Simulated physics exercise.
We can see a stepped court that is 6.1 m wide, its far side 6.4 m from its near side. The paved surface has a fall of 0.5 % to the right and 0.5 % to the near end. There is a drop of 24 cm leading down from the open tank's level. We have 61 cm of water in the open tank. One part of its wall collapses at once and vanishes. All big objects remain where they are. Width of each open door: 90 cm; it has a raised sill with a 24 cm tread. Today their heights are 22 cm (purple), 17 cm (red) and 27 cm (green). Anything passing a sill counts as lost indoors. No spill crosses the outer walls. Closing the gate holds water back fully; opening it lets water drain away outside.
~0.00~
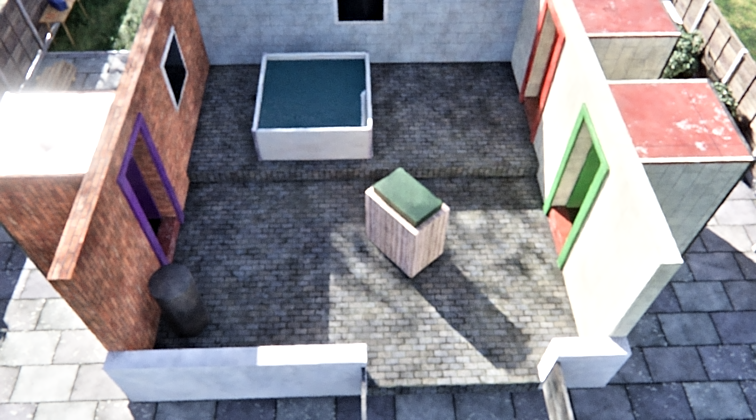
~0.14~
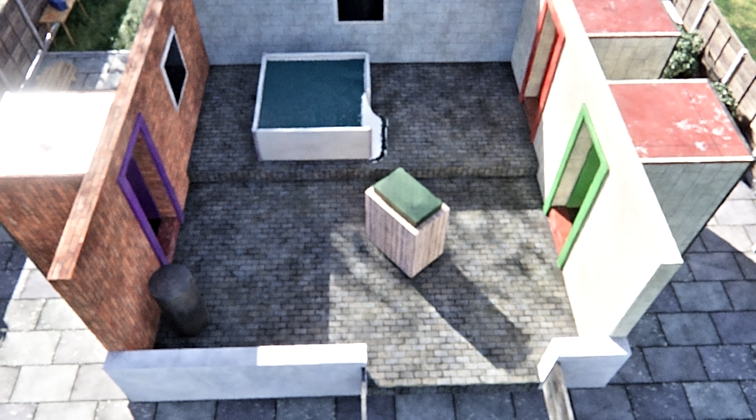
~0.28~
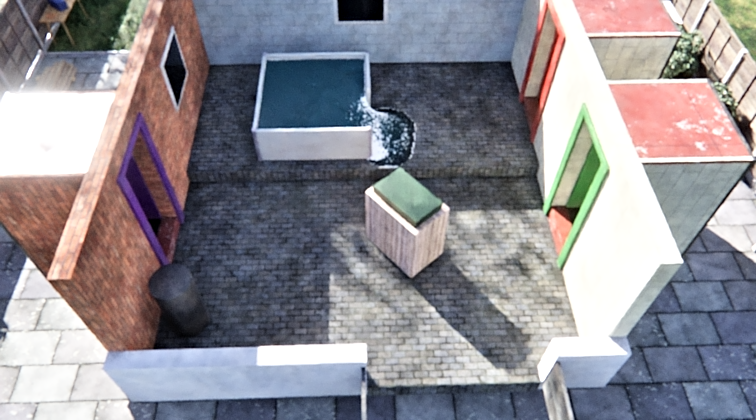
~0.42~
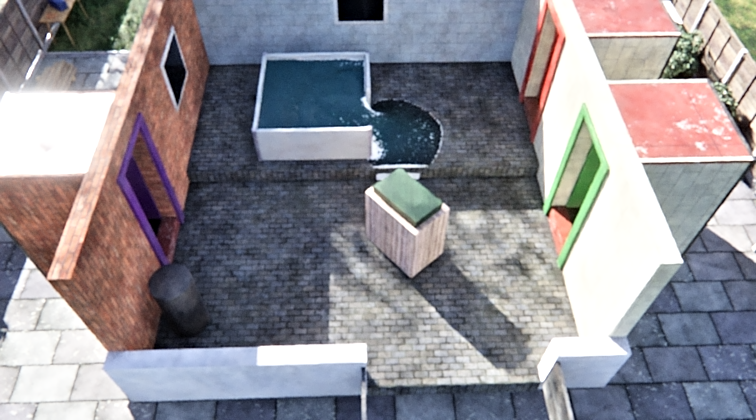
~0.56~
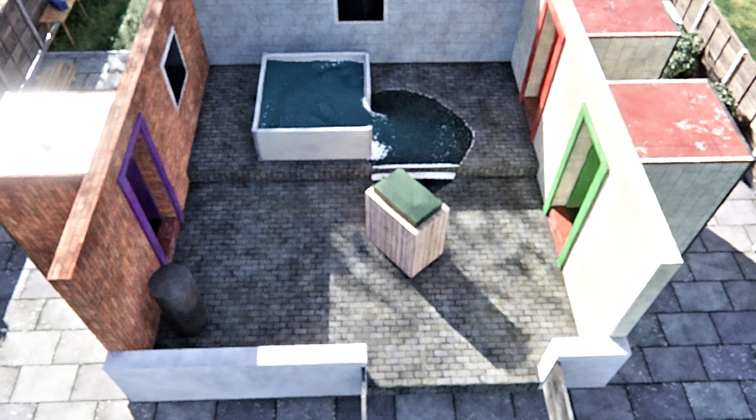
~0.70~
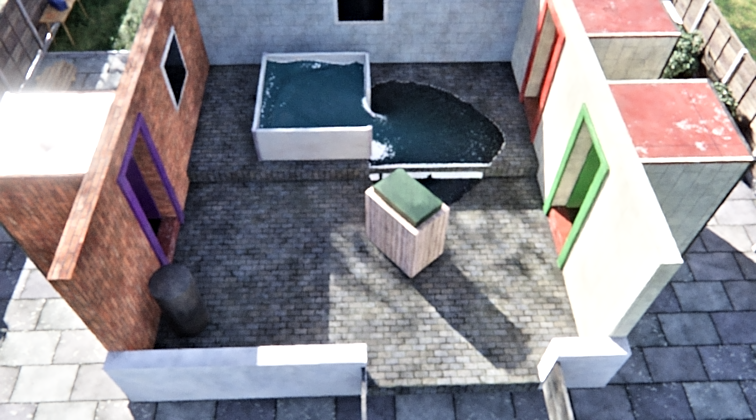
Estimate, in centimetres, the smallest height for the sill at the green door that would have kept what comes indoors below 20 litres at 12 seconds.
I would say 12 cm.
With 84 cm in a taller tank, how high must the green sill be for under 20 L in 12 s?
Something near 17 cm should do.
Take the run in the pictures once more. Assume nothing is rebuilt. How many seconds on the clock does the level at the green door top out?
Near 2.2 seconds.
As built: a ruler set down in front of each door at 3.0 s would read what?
In cm: Purple 0, red 20, green 15.
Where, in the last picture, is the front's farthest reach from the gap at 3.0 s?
The farthest wet point is roughly at (577, 364) in the last view.
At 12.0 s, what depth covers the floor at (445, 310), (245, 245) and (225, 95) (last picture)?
Roughly 5, 4 and 4 cm, in turn.
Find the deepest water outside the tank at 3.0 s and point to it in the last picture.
Near pixel (562, 352).
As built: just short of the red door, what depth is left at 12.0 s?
About 5.5 centimetres deep.
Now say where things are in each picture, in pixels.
The open tank at (315, 93) is whole and still, 61 cm deep; the green door at (570, 199) is dry, in the first frame.
Water pours out at (368, 129) and has run 0.3 m, to (383, 150); about 5 cm deep outside, 61 cm at the back, in the second frame.
The gap is at (368, 129), the front 0.8 m out at (411, 130); the back of the open tank holds 61 cm, in the third frame.
Water pours out at (368, 129) and has run 1.3 m, to (438, 134); about 7 cm deep outside, 61 cm at the back, in the fourth frame.
The gap is at (368, 129), the front 1.8 m out at (469, 141); the back of the open tank holds 59 cm, in the fifth frame.
The front is at (499, 143), 2.4 m from the gap at (368, 129); 4.4 m2 of floor is wet, 53 cm left at the back; the green door at (570, 199), 3.7 m from the gap, is still 1.7 m from the nearest water, in the sixth frame.
After 1.4 s water covers 25 % of the floor, deepest (34 cm) near (375, 142); it has not reached the green door.
After 3.0 s water covers 35 % of the floor, deepest (30 cm) near (562, 352); 15 cm at the green door, 0 litres in over its 27 cm sill.
After 12.0 s water covers 90 % of the floor, deepest (10 cm) near (577, 364); 5 cm at the green door, 0 litres in over its 27 cm sill.
At the green door as built, the water arrived by 1.6 s and peaked near 21 cm at 2.2 s.
Run again over the same 12 s with other heights there, 24 litres in over 11 cm, 14 litres over 13 cm. The limit of 20 litres is kept from about 12 cm up.
